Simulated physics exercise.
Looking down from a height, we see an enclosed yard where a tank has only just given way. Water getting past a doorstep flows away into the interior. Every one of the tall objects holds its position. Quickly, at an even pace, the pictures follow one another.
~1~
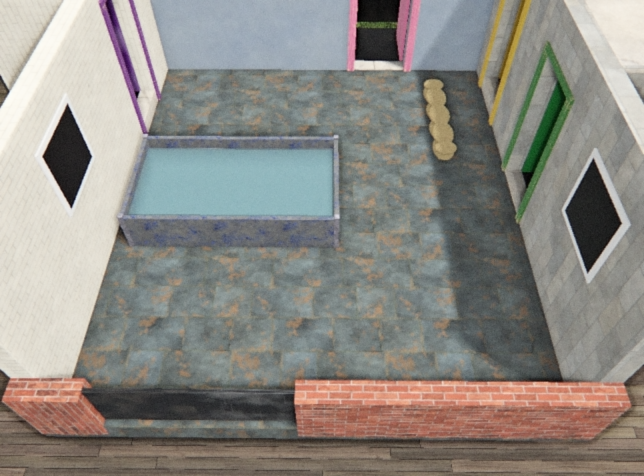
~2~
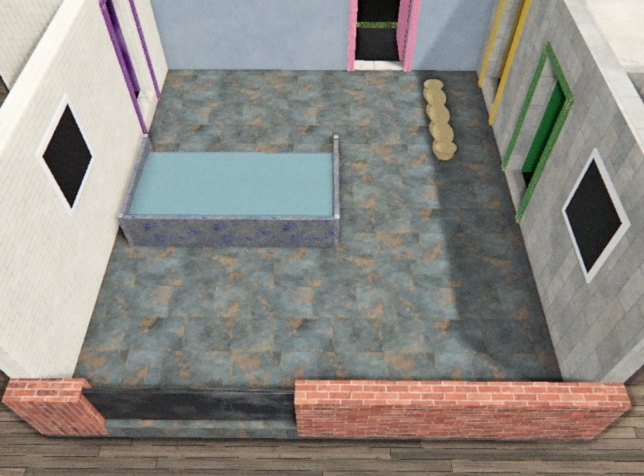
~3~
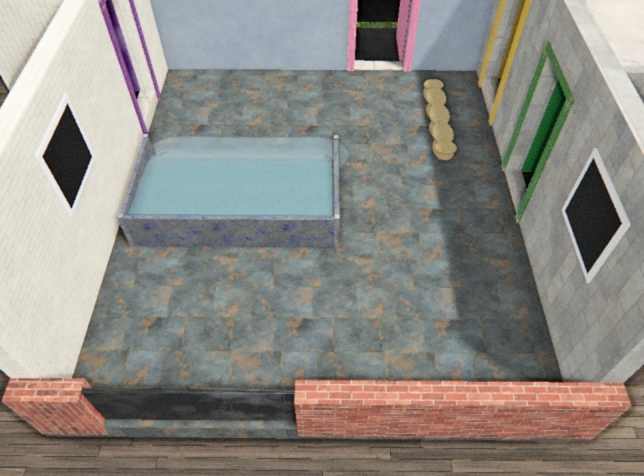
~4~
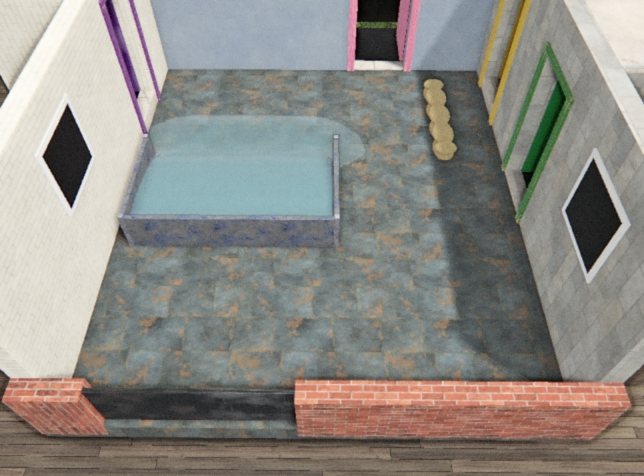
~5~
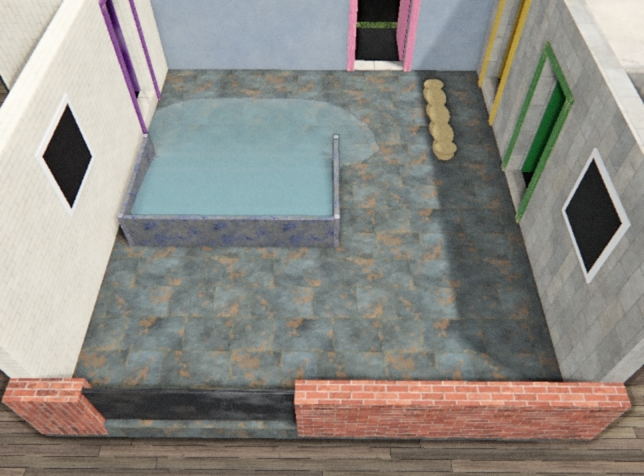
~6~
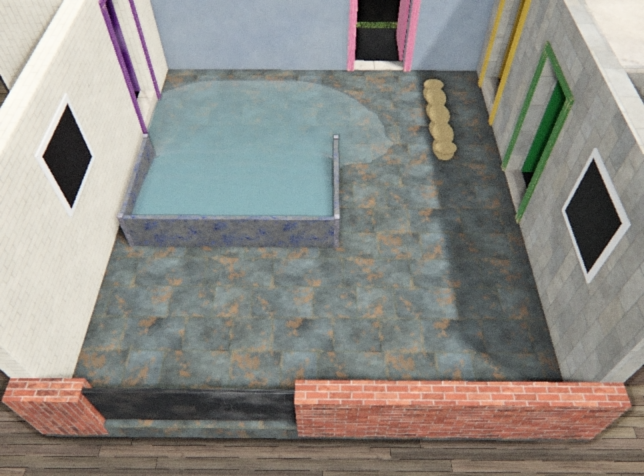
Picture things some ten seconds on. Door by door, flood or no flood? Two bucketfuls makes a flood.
Green door: No flood, pink door: Flood, yellow door: No flood, purple door: No flood.
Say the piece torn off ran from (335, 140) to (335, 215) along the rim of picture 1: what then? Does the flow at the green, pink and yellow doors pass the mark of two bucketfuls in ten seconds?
The green door tops the limit, the pink door tops the limit and the yellow door remains within the limit.
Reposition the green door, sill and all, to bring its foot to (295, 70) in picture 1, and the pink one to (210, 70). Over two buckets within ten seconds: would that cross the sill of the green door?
I reckon the green door tops it.
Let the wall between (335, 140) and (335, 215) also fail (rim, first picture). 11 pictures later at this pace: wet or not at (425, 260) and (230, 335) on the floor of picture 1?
In turn: Under water, clear.
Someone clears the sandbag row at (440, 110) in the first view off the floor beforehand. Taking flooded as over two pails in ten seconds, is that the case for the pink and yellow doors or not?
Result: Pink door exceeds the bound; yellow door remains within bounds.
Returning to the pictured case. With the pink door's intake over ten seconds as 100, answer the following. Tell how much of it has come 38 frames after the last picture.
By then roughly 60 percent of the ten-second total is in.
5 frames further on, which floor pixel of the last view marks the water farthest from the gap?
Roughly at (387, 74).
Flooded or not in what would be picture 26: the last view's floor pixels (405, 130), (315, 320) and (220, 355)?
Result, in the order given: Wetted / not wetted / not wetted.
A moment on, water covers 30 % of the floor; the green door not reached, the pink door wet at the sill, nothing in, the yellow door not reached, the purple door wet at the sill, nothing in.
Next, water covers 30 % of the floor; the green door not reached, the pink door over two buckets in, the yellow door not reached, the purple door wet at the sill, nothing in.
Then, water covers 40 % of the floor; the green door not reached, the pink door over two buckets in, the yellow door wet at the sill, nothing in, the purple door under two buckets in.
Later, water covers 75 % of the floor; the green door wet at the sill, nothing in, the pink door far over two buckets in, the yellow door wet at the sill, nothing in, the purple door under two buckets in.
In the end, water covers 90 % of the floor; the green door under two buckets in, the pink door far over two buckets in, the yellow door wet at the sill, nothing in, the purple door under two buckets in.
